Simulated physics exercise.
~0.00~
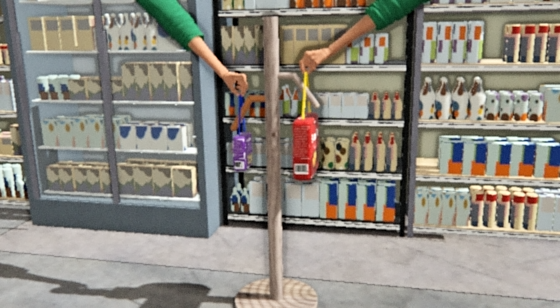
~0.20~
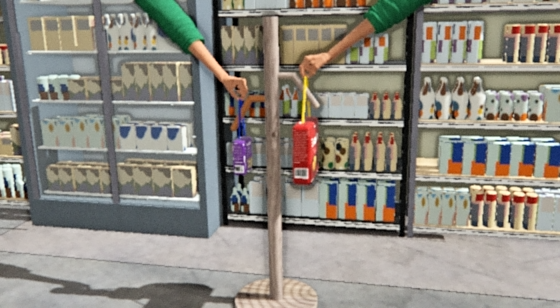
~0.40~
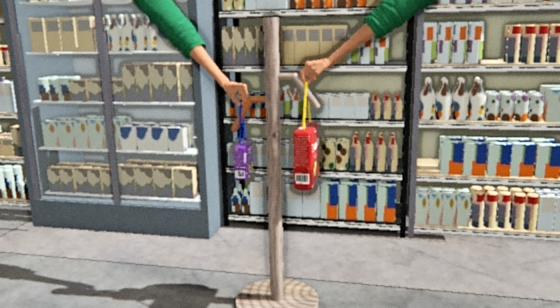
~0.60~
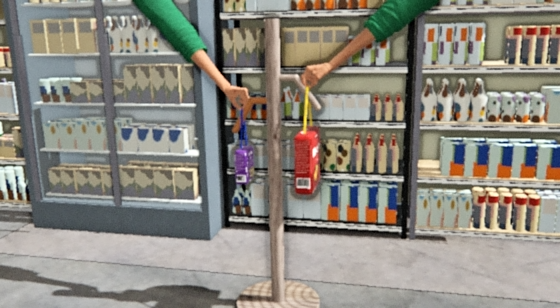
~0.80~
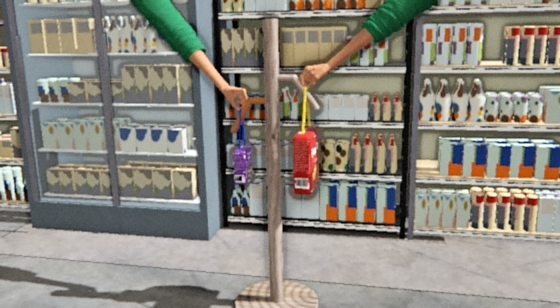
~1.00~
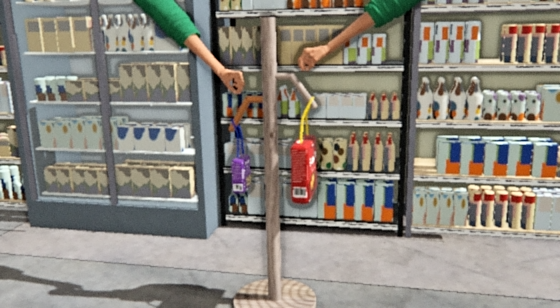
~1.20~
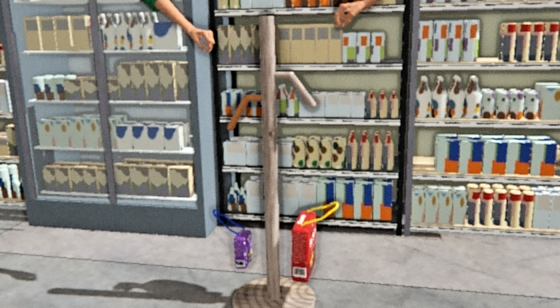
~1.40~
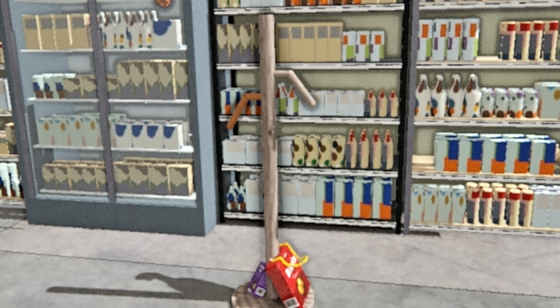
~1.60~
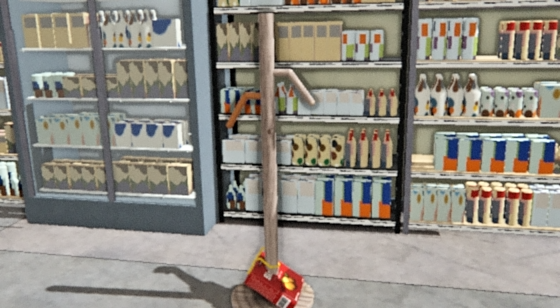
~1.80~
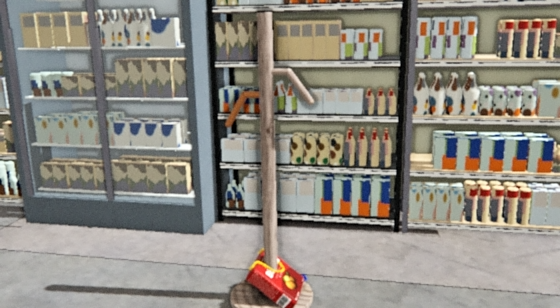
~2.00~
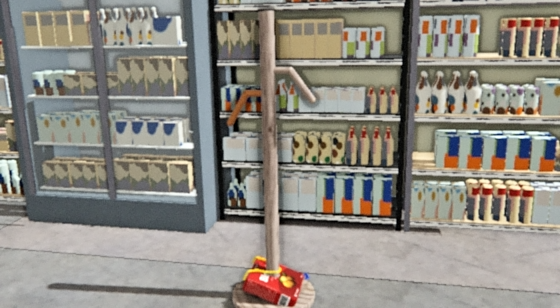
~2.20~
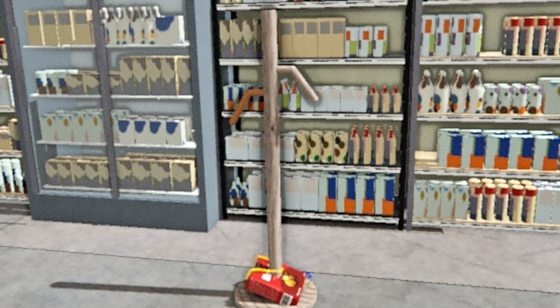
In a shop aisle seen from the front by a gently swaying camera, a wooden coat stand rises before shelves packed with cartons and bottles. Two green-sleeved arms reach in from above, one holding a purple pouch by its loop left of the post, the other a red bag by a yellow loop on the right. The hands lower both toward the short pegs, then let go and draw back. Both items drop to the floor and lean together at the stand's round base. The red bag tips onto its side and rests there, with the pouch hidden from view.
